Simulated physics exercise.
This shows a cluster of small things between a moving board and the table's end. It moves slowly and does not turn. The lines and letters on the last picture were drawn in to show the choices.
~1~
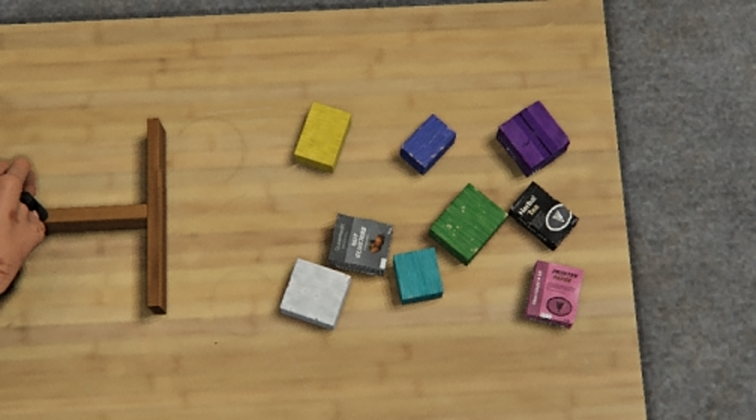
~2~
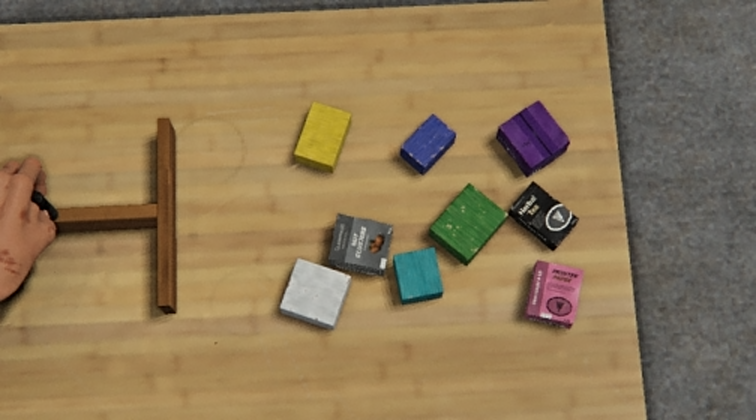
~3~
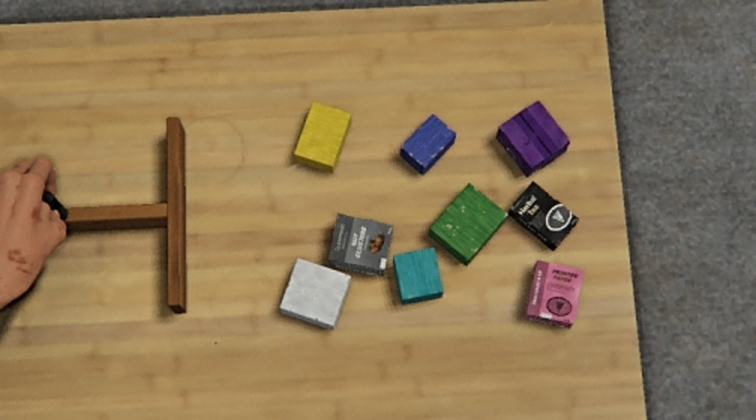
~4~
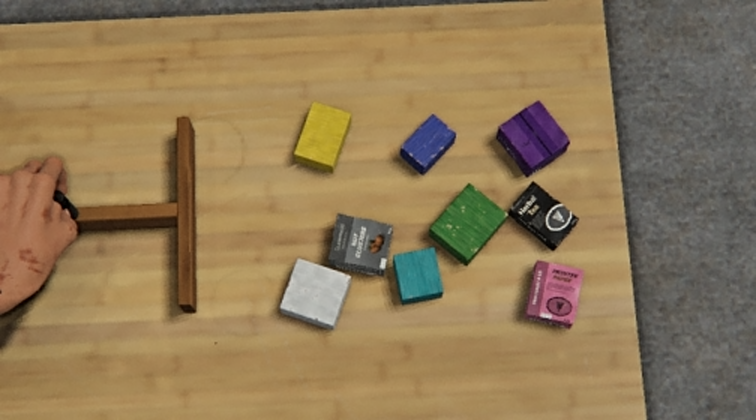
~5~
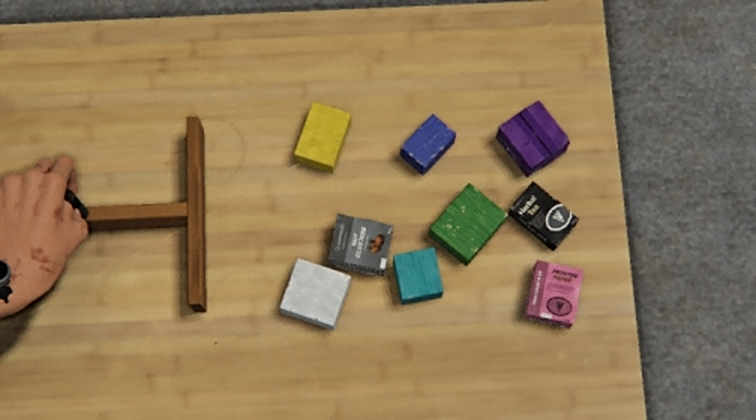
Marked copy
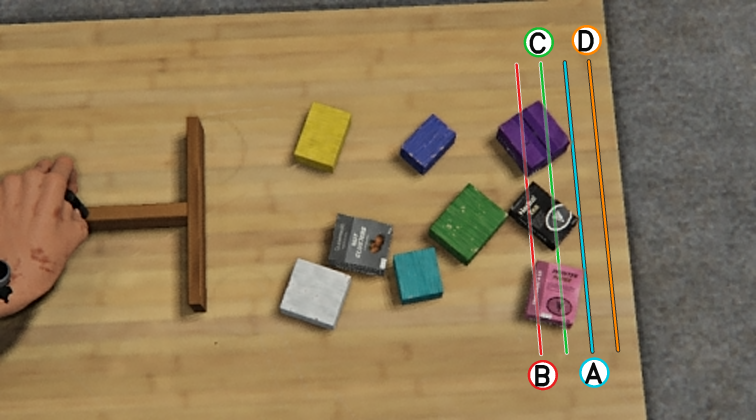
A hand slid a T-shaped wooden board slowly a short way right across a table, toward a scattered group of colourful blocks and small packets, which stayed still and untouched.
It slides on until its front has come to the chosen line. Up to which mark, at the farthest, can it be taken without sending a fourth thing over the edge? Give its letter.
Stop at B.
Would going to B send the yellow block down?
By then, no.
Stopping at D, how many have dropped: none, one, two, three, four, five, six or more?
Six or more.
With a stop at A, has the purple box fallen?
Yes.
On the copy, A at (578, 202); B at (528, 205); C at (553, 203); D at (603, 201).
On B. First, board (314, 203); yellow block (339, 136); white block (354, 298).
Then, board (435, 197); black packet (567, 208); pink box (571, 292).
Finally, board (528, 193); black packet over the edge; pink box over the edge; three fallen.
By contrast, A drops six; C drops five; D drops nine.
